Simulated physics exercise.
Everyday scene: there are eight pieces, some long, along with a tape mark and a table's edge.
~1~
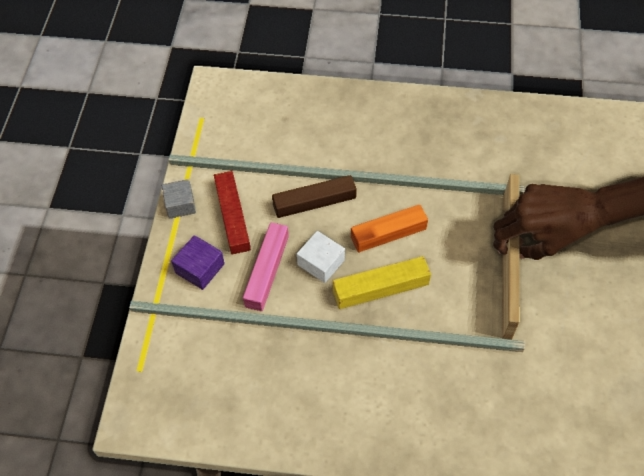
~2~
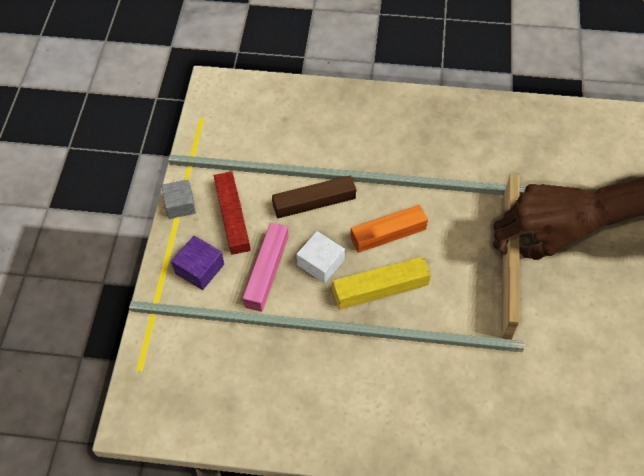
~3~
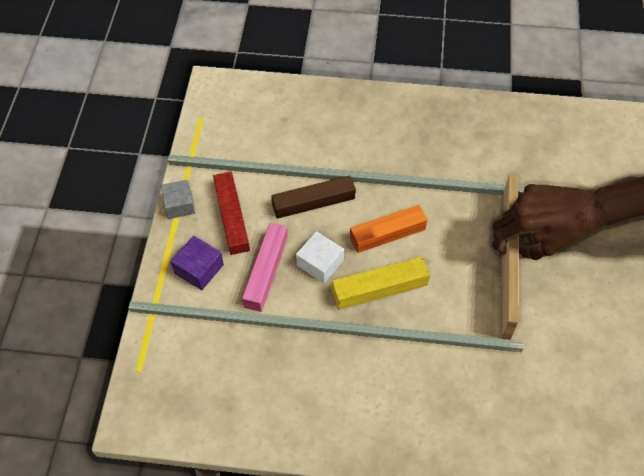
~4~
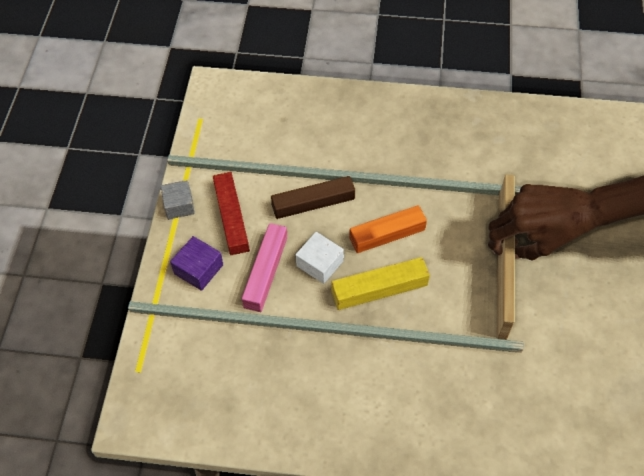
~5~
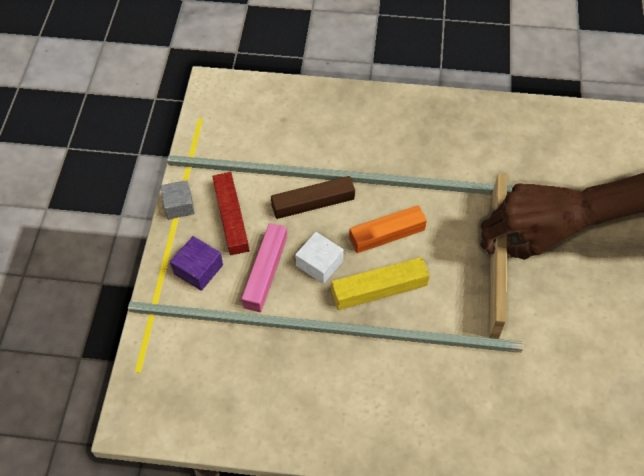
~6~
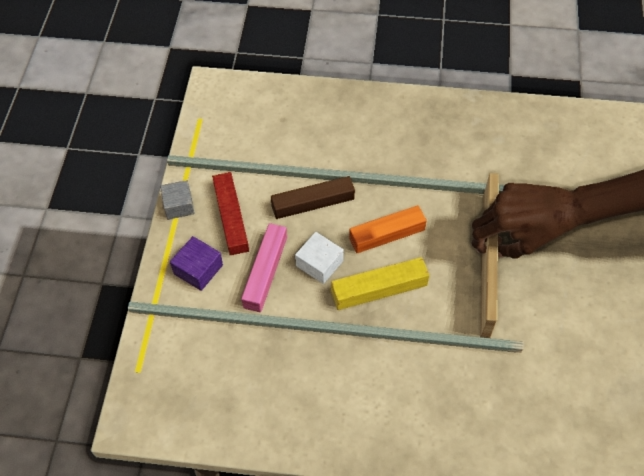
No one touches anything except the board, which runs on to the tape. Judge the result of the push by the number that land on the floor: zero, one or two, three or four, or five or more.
The push is going to knock off more than four.
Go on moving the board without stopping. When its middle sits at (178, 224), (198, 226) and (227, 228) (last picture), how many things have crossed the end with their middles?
Per position: 7 / 4 / 4.
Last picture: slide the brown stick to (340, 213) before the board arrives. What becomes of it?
Result: The brown stick ends down.
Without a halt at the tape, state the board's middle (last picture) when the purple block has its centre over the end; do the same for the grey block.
The middle sits near (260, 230) for the first and near (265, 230) for the other.
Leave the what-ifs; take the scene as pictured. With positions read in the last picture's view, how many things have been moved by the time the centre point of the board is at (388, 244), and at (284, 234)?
Counting first: 3, next 8.
Early on, none off yet; grey block at rest near (177, 200); purple block at rest near (197, 263); red bar at rest near (230, 213).
A while later, none off yet; grey block at rest near (177, 200); purple block travelled a little near (183, 261); red bar travelled a little near (211, 210).
Further along, two off so far; grey block in the air near (135, 238); purple block in the air near (116, 286); red bar leaning a little near (145, 202).
Finally, the number that fall off is five or more; lost, orange stick, yellow bar, white block, brown stick, pink stick, red bar, purple block and grey block.
